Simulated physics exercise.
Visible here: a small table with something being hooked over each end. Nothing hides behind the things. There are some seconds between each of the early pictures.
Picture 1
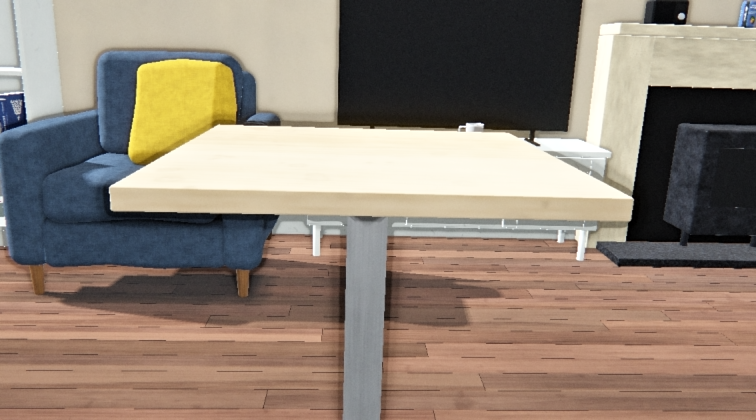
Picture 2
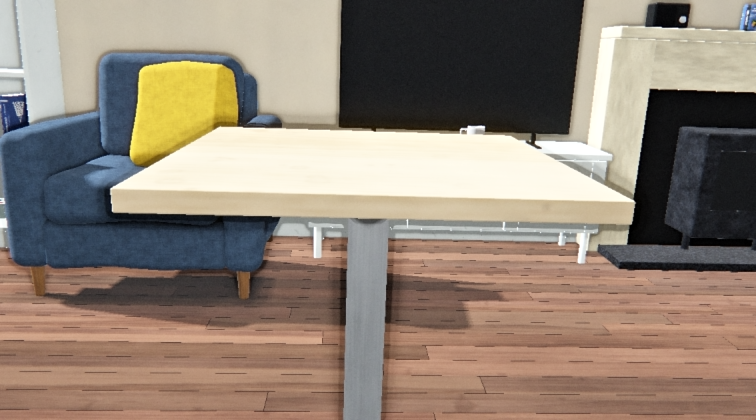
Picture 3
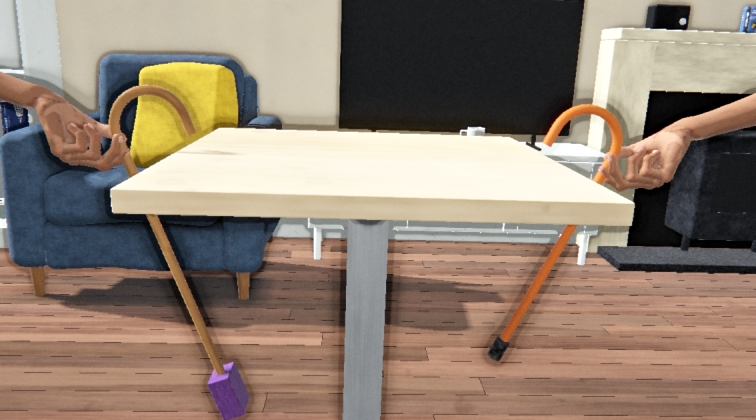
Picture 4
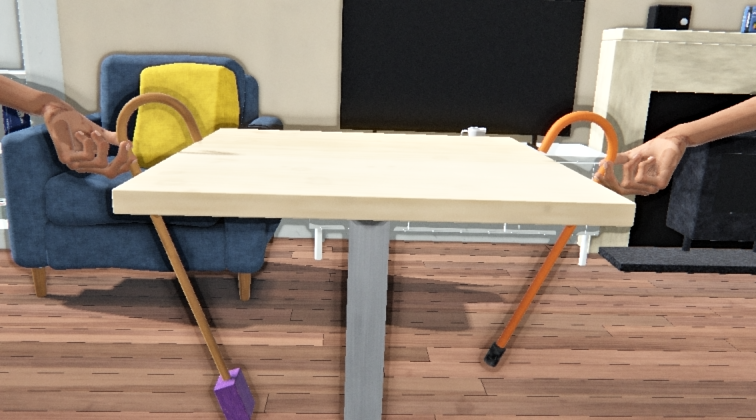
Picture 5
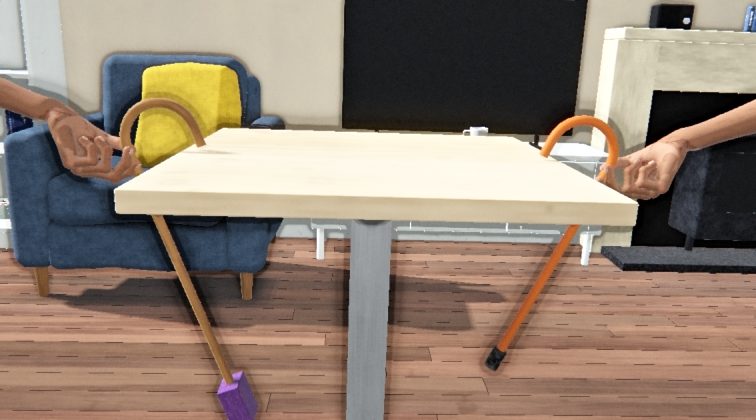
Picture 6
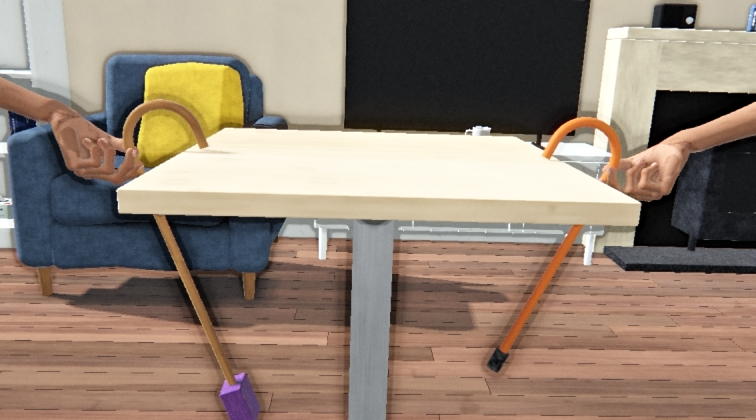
In this clip, a pale table stands alone before a blue armchair, then two hands hook a brown-handled purple brush over its left end and an orange cane over its right, shifting them only slightly while still holding on.
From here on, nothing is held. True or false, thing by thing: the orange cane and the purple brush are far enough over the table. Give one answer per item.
Orange cane: True; purple brush: True.
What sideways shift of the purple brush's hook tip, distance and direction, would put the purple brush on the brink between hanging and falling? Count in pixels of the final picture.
The switch comes after a leftward move of 20 pixels.
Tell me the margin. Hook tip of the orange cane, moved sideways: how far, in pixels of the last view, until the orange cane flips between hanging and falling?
Roughly 16 pixels right.
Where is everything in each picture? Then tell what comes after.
The first picture shows table (369, 160).
The second picture shows table (371, 163).
The third picture shows still on the way; orange cane (533, 233); table (370, 164).
The fourth picture shows still on the way; purple brush (208, 262); table (372, 164).
The fifth picture shows still on the way; orange cane (530, 243); table (374, 164).
The sixth picture shows in place, still held; orange cane (532, 245); purple brush (214, 267); table (376, 164).
Then, 0.26 s after the last picture, orange cane at rest near (533, 245); purple brush at rest near (214, 268).
Then, 0.86 s after the last picture, orange cane at rest near (534, 245); purple brush at rest near (212, 268).
At rest, the orange cane stays hooked on the edge, near (533, 245); the purple brush stays hooked on the edge, near (213, 268).
